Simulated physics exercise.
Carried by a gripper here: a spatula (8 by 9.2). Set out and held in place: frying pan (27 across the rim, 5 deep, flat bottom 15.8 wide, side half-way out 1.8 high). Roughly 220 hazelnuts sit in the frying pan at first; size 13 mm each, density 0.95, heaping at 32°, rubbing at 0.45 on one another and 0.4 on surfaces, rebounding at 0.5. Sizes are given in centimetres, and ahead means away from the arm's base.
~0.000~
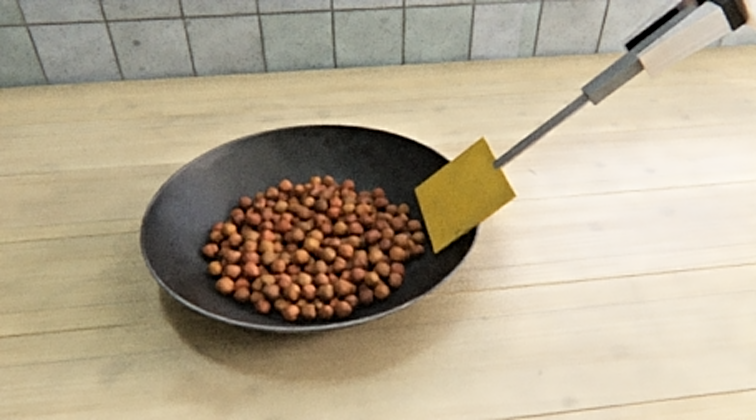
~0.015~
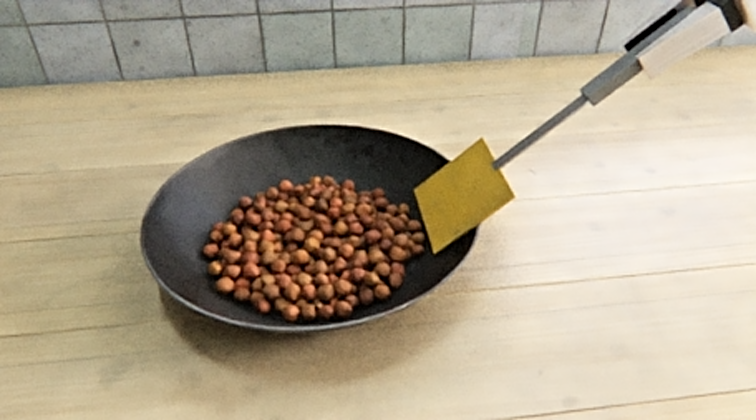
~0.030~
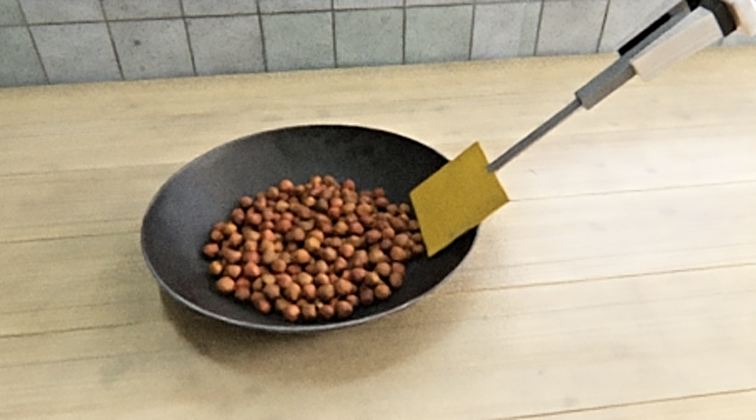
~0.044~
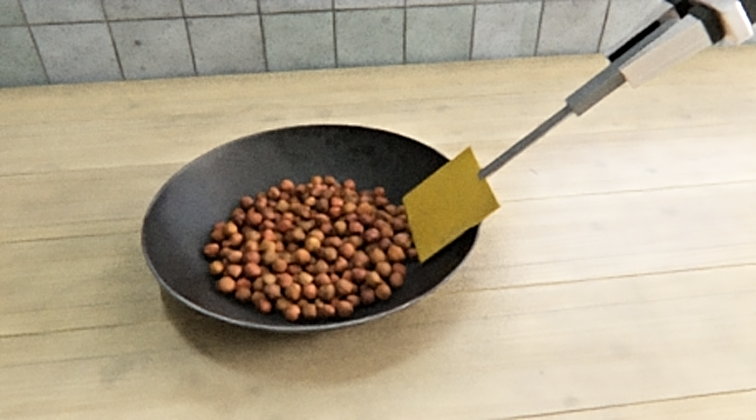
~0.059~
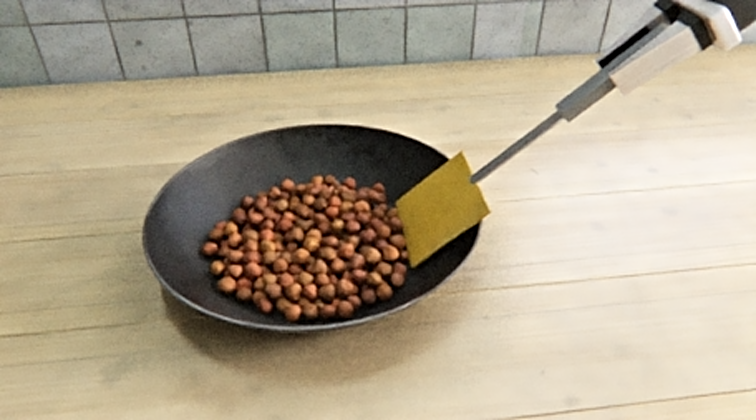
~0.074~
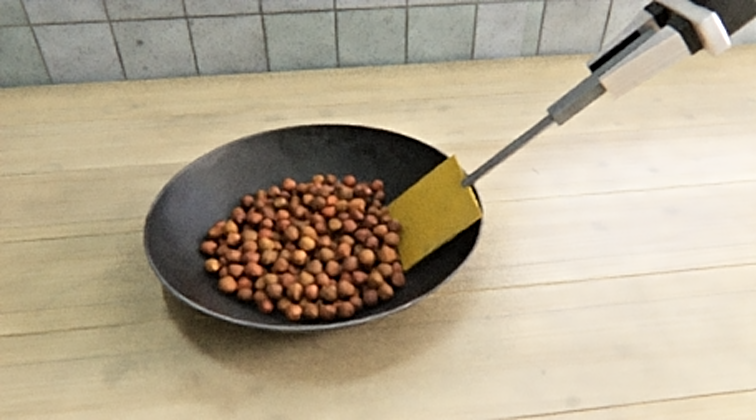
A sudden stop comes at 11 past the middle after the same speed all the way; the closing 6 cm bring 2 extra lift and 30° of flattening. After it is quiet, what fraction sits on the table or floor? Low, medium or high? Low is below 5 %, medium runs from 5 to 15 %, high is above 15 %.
The share is high, above 15 %.
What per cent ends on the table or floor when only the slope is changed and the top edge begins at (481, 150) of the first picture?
Some 30 per cent.
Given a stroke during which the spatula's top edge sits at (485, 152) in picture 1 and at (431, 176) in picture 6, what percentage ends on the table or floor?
Around 40 per cent finishes on the table or floor.
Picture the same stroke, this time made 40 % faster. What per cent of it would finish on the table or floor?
Estimated share: Some 35 %.
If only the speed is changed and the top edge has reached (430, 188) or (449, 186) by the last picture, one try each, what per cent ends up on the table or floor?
First try about 40 %, second try about 40 %.
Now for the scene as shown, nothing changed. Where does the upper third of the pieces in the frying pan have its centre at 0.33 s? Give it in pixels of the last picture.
(242, 218).
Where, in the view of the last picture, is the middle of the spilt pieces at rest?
About (69, 272).
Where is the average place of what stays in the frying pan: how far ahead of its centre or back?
It sits some 3.0 centimetres ahead of centre.
By 0.20 s, sloping 41°, highest piece 4 above the table; 223 in the frying pan.
By 0.33 s, sloping 33°, highest piece 5 above the table; 223 in the frying pan.
By 0.59 s, sloping 11°, highest piece 7 above the table; 162 in the frying pan, 54 on the table or floor, 7 on the blade or in flight.
By 1.64 s, sloping 11°, highest piece 4 above the table; 162 in the frying pan, 61 on the table or floor.
Final count, 162 in the frying pan, 61 on the table or floor. That is 27 % on the table or floor.
